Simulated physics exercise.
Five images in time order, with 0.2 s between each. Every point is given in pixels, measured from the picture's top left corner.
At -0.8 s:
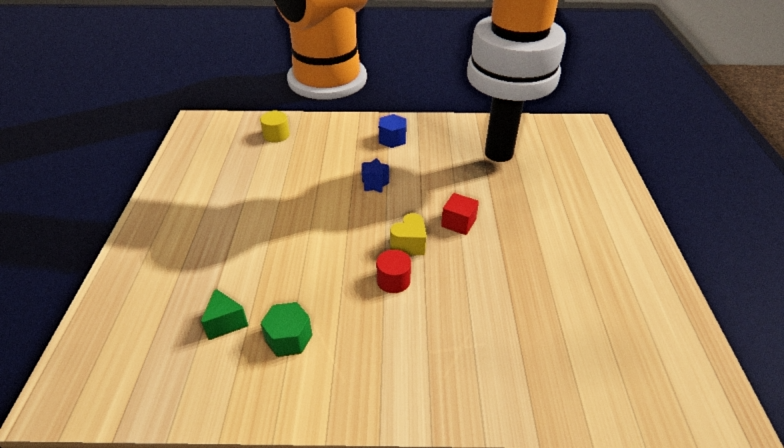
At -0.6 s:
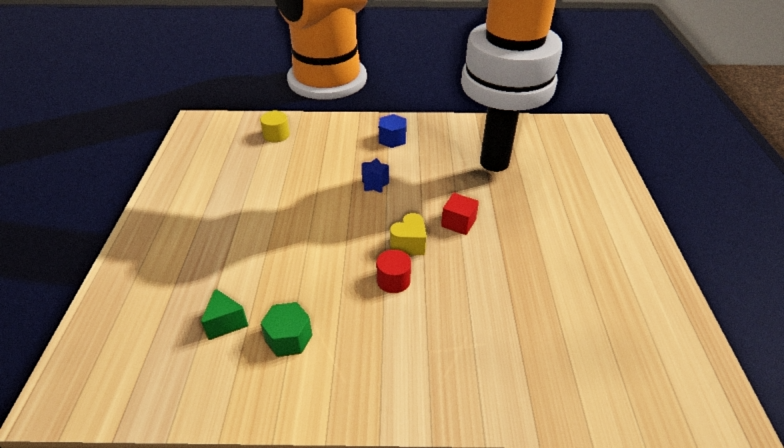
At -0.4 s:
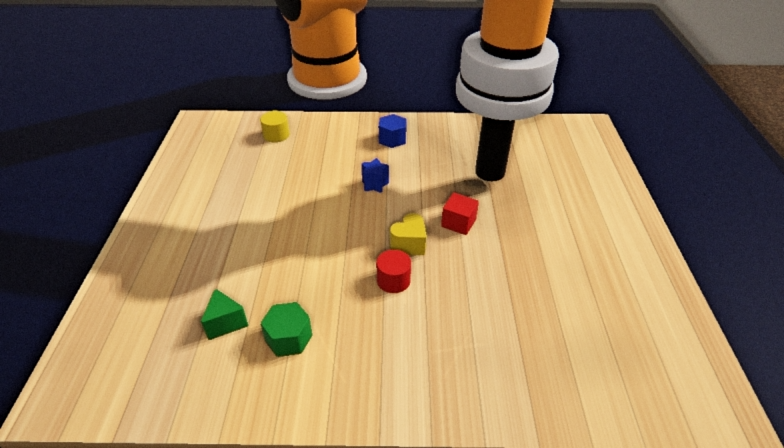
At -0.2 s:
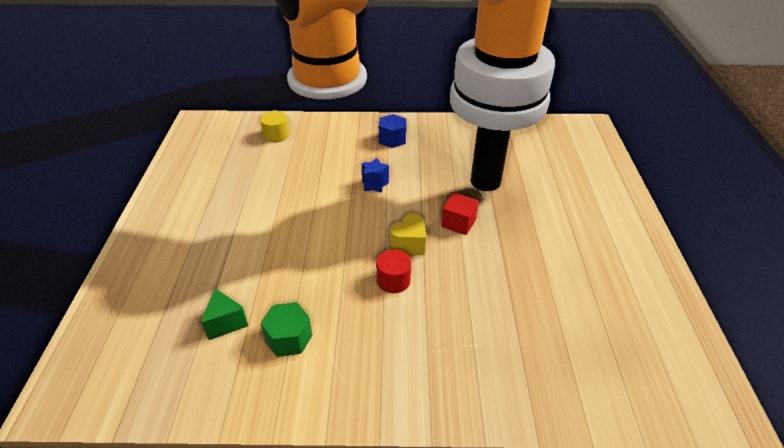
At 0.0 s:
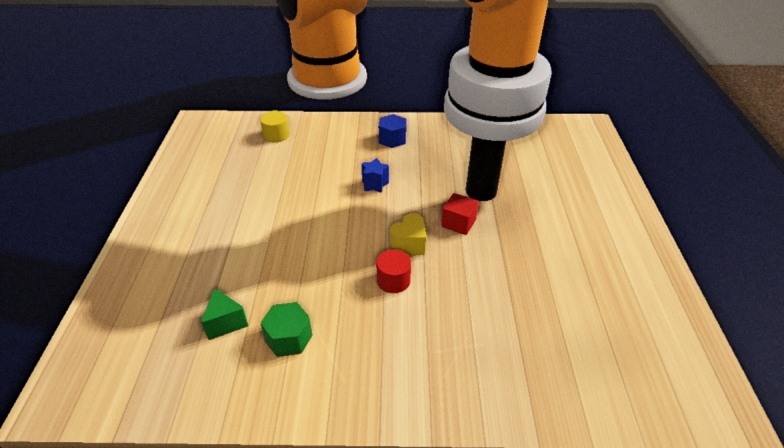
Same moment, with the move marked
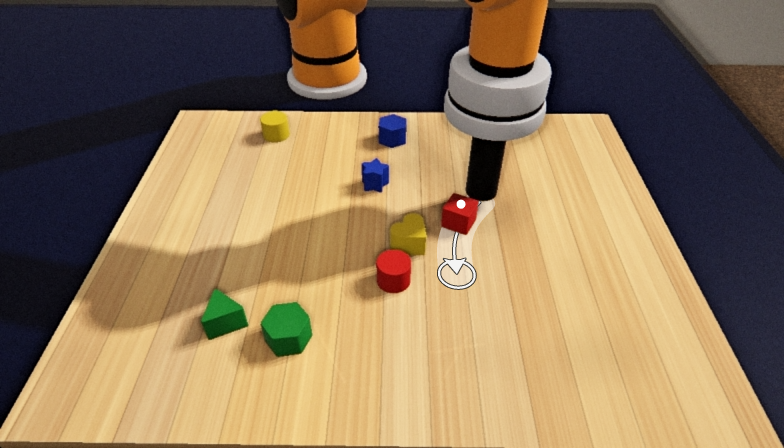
On a light wooden board over dark blue cloth, small red, yellow, green and blue blocks sit scattered beneath a robotic arm holding a black rod. The rod starts near the far right edge and moves slightly toward the viewer and left, drawing close to the red cube, while the blocks stay still.
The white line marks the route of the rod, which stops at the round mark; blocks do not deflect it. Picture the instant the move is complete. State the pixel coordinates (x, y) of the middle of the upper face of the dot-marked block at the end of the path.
My prediction: (423, 236).
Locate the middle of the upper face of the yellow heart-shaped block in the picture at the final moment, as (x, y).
Its top centre lands on (393, 232).
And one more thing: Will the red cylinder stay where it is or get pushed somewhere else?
The red cylinder keeps its place.
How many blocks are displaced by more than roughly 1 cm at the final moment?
I'd say two blocks get shifted by more than about 1 cm.
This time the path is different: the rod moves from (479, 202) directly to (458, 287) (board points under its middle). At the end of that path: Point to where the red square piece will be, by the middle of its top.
The answer is (437, 225).
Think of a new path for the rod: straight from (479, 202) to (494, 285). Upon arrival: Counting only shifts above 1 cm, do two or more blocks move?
No, that is not how it ends up.
The drawn path runs from (479, 202) by way of (463, 222) and (454, 246) to (457, 274); the dot is on the red square piece.
On the path given first. One third of the way, rod at (464, 211); red square piece at (444, 218), turned 20° clockwise.
Two thirds of the way, rod at (456, 235); yellow heart-shaped block at (394, 231); red square piece at (424, 235), turned 65° clockwise.
At the end, rod at (458, 263); red cylinder not moved; yellow heart-shaped block at (393, 232); red square piece at (423, 236), turned 65° clockwise.
